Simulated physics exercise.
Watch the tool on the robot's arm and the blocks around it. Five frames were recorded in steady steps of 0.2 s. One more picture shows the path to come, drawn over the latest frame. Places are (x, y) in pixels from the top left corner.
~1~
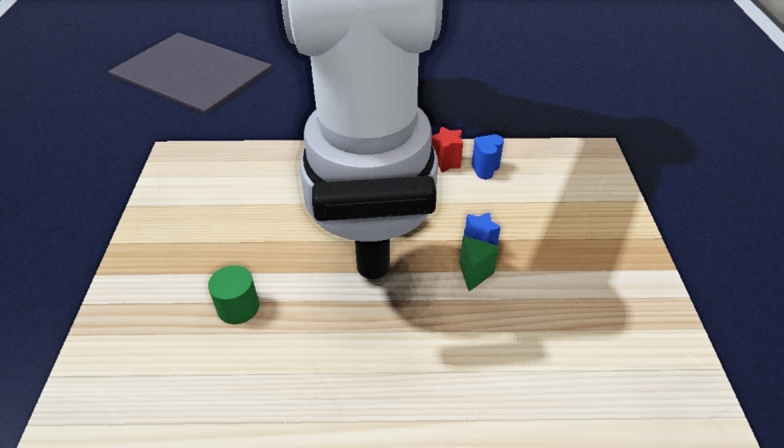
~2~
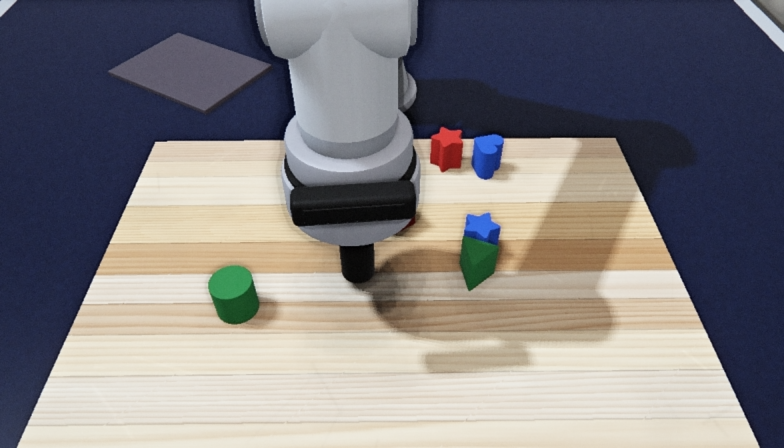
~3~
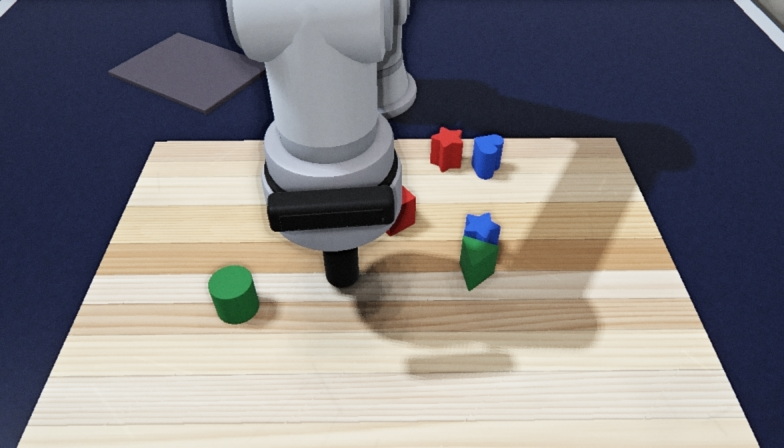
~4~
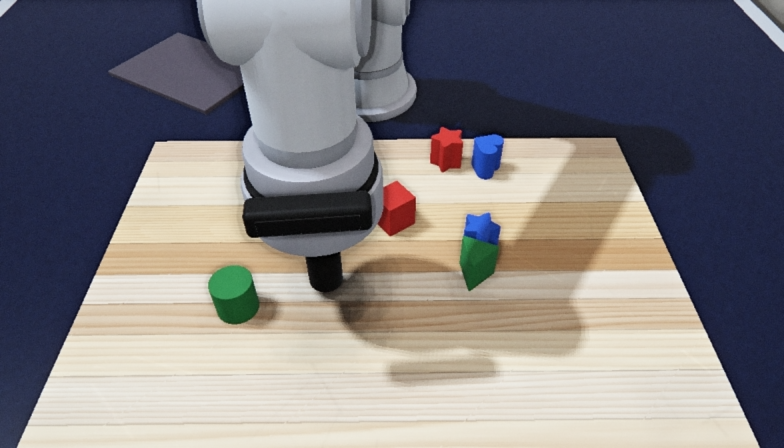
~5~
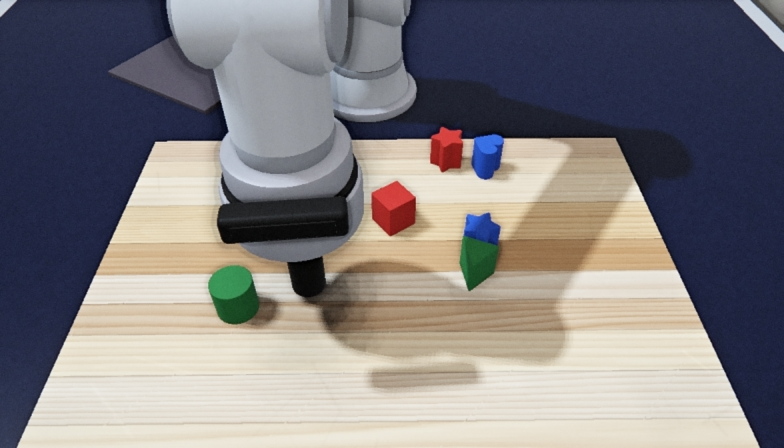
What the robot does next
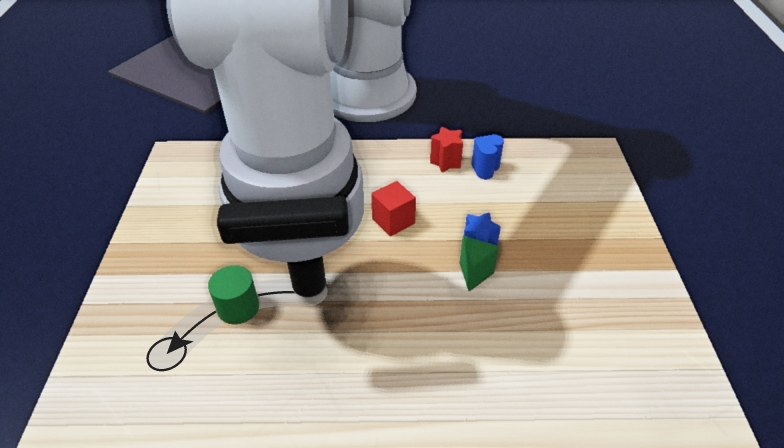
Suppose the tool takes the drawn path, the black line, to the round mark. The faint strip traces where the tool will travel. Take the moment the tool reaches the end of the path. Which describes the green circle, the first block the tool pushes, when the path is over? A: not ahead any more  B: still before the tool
The one that fits is B, still before the tool.
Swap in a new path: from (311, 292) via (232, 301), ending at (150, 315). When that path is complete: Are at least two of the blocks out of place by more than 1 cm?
It seems not.
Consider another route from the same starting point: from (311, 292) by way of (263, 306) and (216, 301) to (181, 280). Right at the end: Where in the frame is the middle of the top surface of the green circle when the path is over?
When the path ends, it will be at (146, 285).
The drawn path runs from (311, 292) via (259, 295) and (209, 316), ending at (167, 354).
On the path given first. One third of the way, tool (255, 287); green circle (213, 287).
Two thirds of the way, tool (205, 309); green circle (159, 312).
At the end, tool (163, 346); green circle (108, 342).
